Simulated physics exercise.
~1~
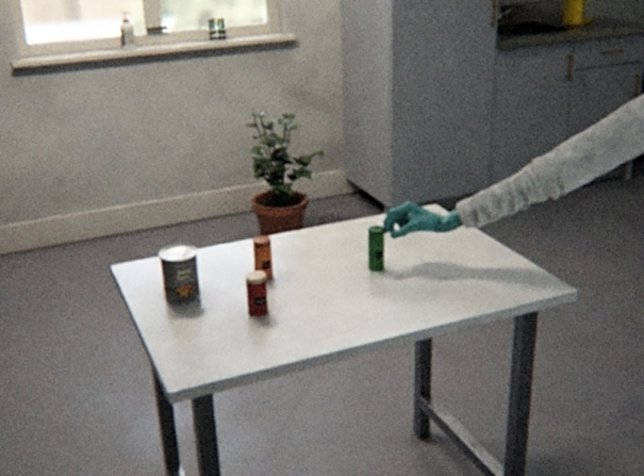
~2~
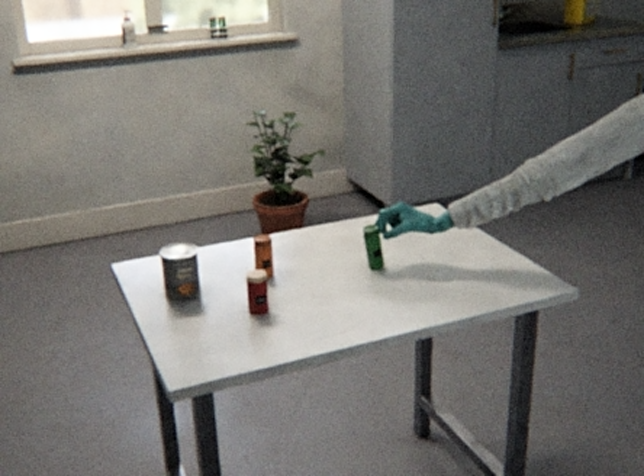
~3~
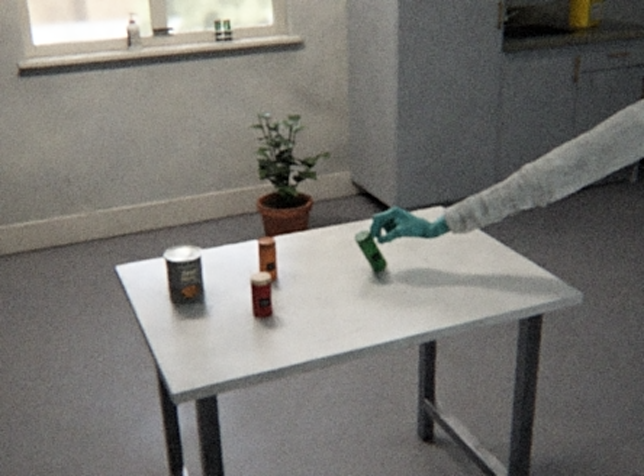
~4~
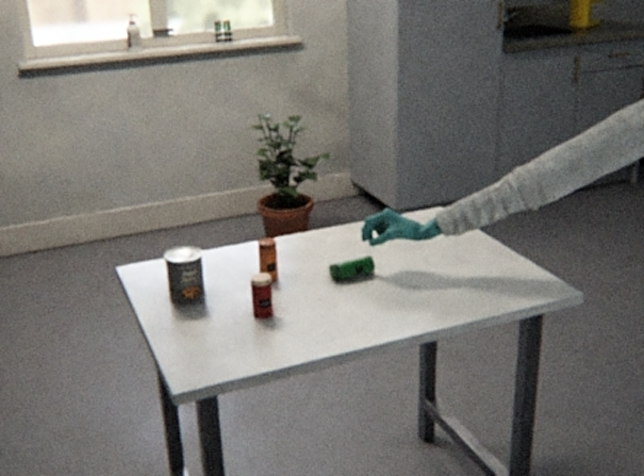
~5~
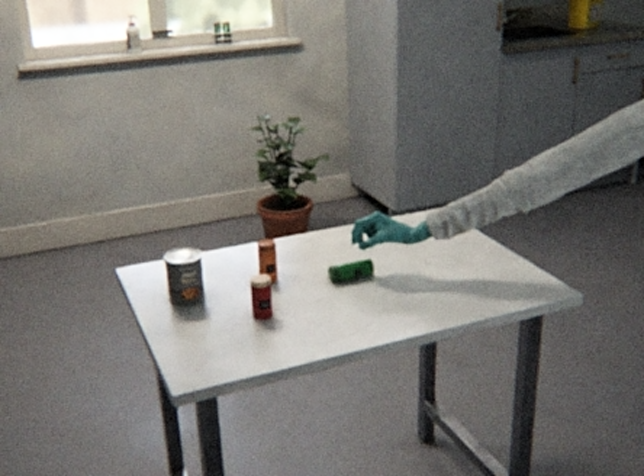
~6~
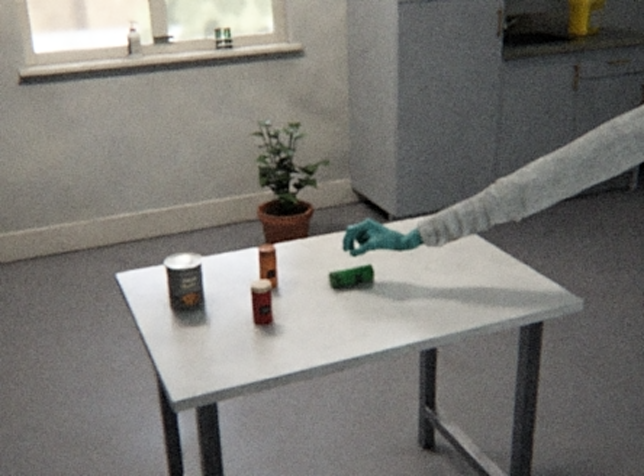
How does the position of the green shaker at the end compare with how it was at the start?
At the start the green shaker stands upright on the table, and by the end it is lying on its side.
